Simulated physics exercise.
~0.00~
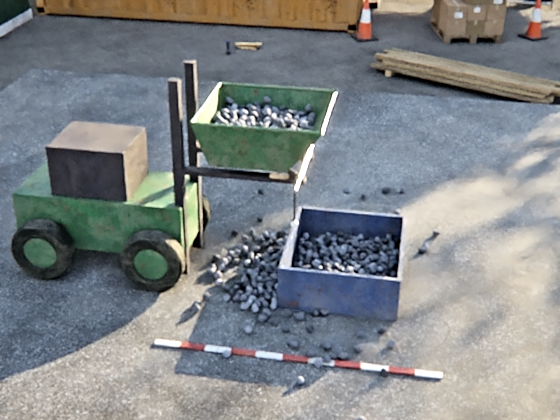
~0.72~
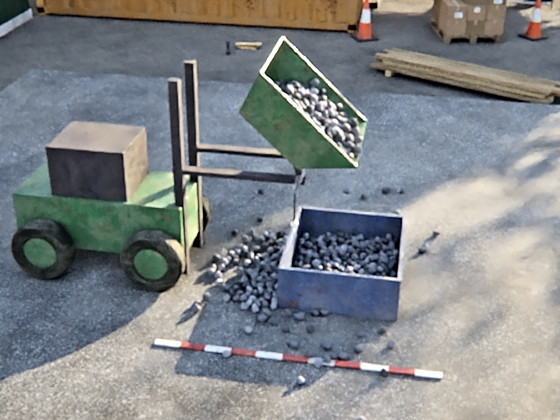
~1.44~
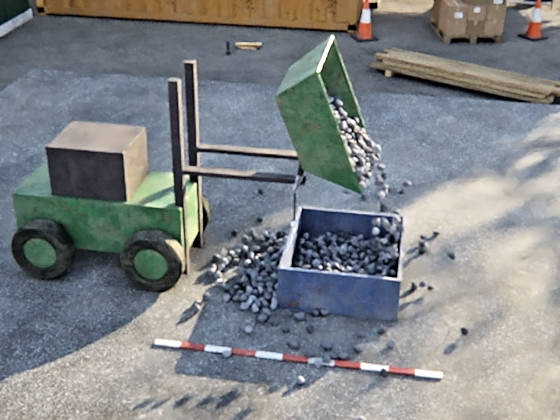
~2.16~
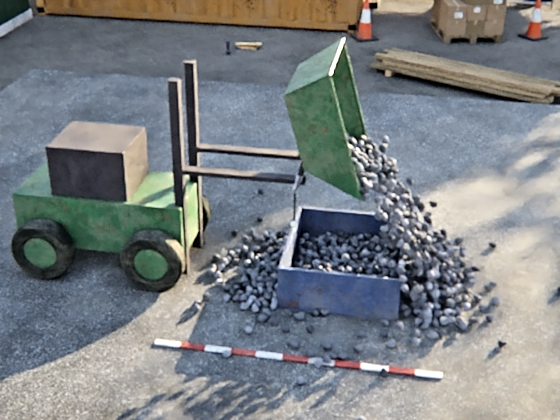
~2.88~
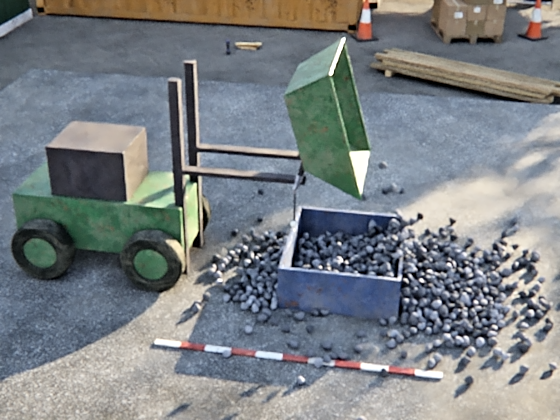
A green skip on a toy-like forklift tilted to the right, paused, then tipped steeply, pouring dark round stones into and over a blue bin already holding some, until the skip was empty and stones lay scattered widely across the ground to the right.
